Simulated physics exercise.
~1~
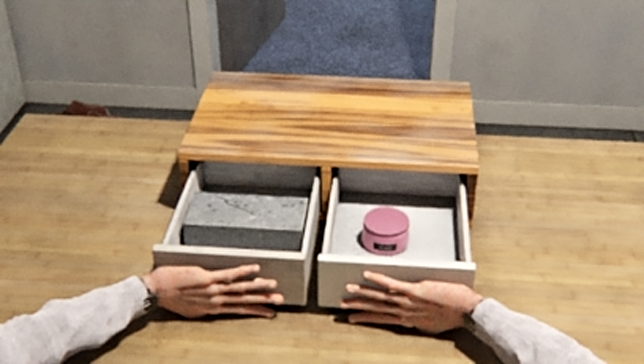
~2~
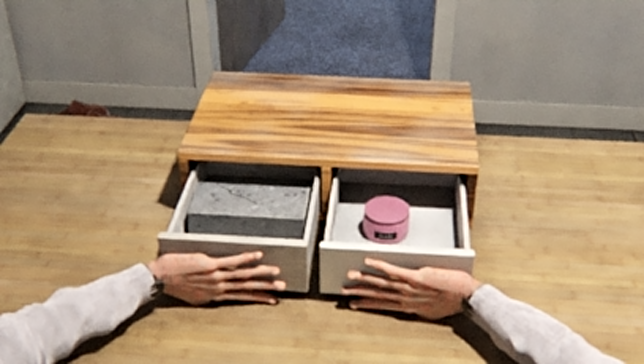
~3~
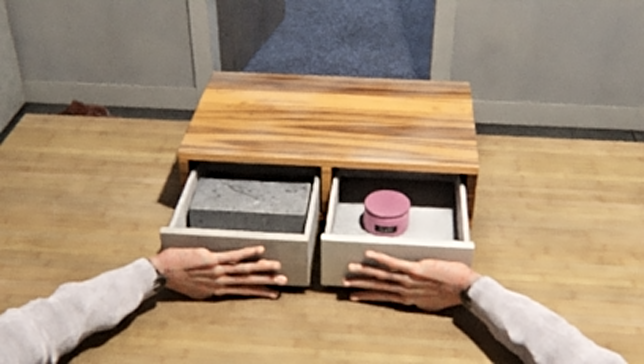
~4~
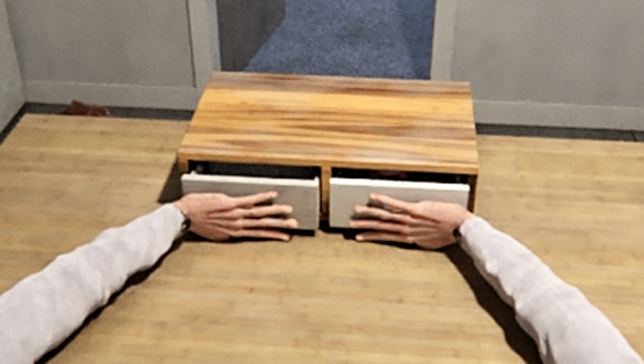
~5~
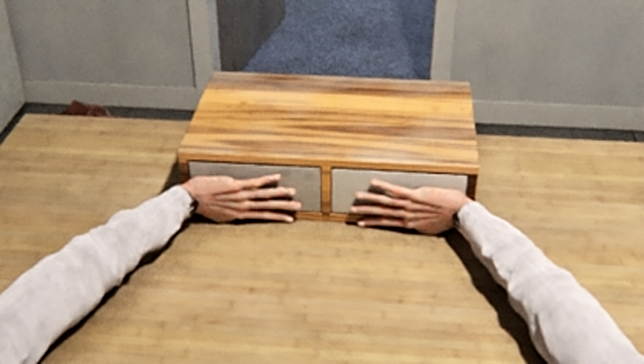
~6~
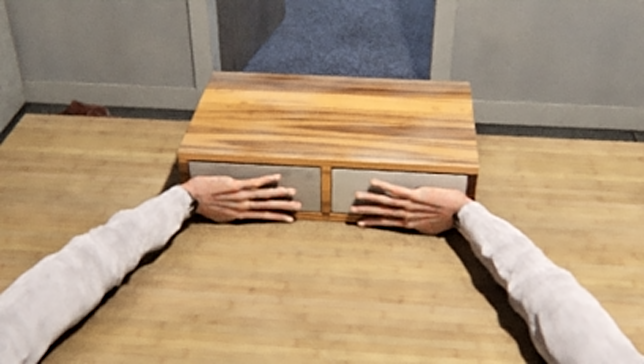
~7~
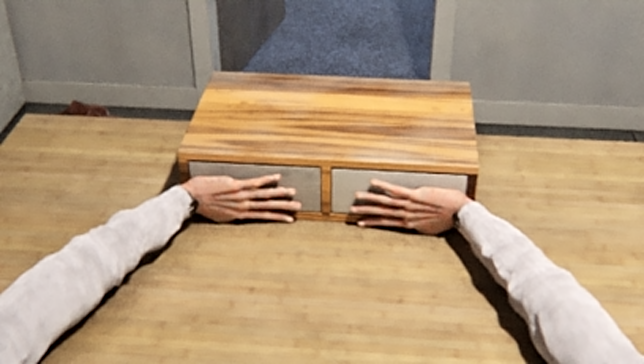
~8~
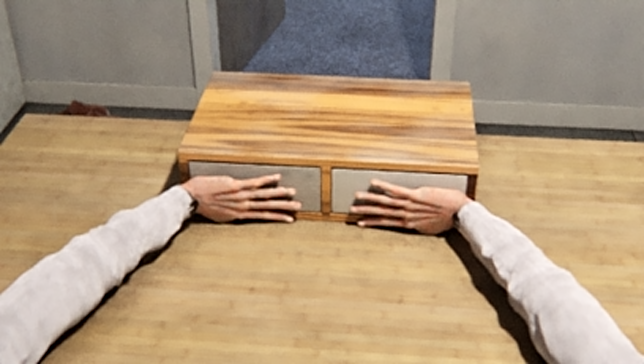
On a wooden tabletop, two hands pushing in side-by-side drawers holding a grey brick and a pink jar until both close fully.
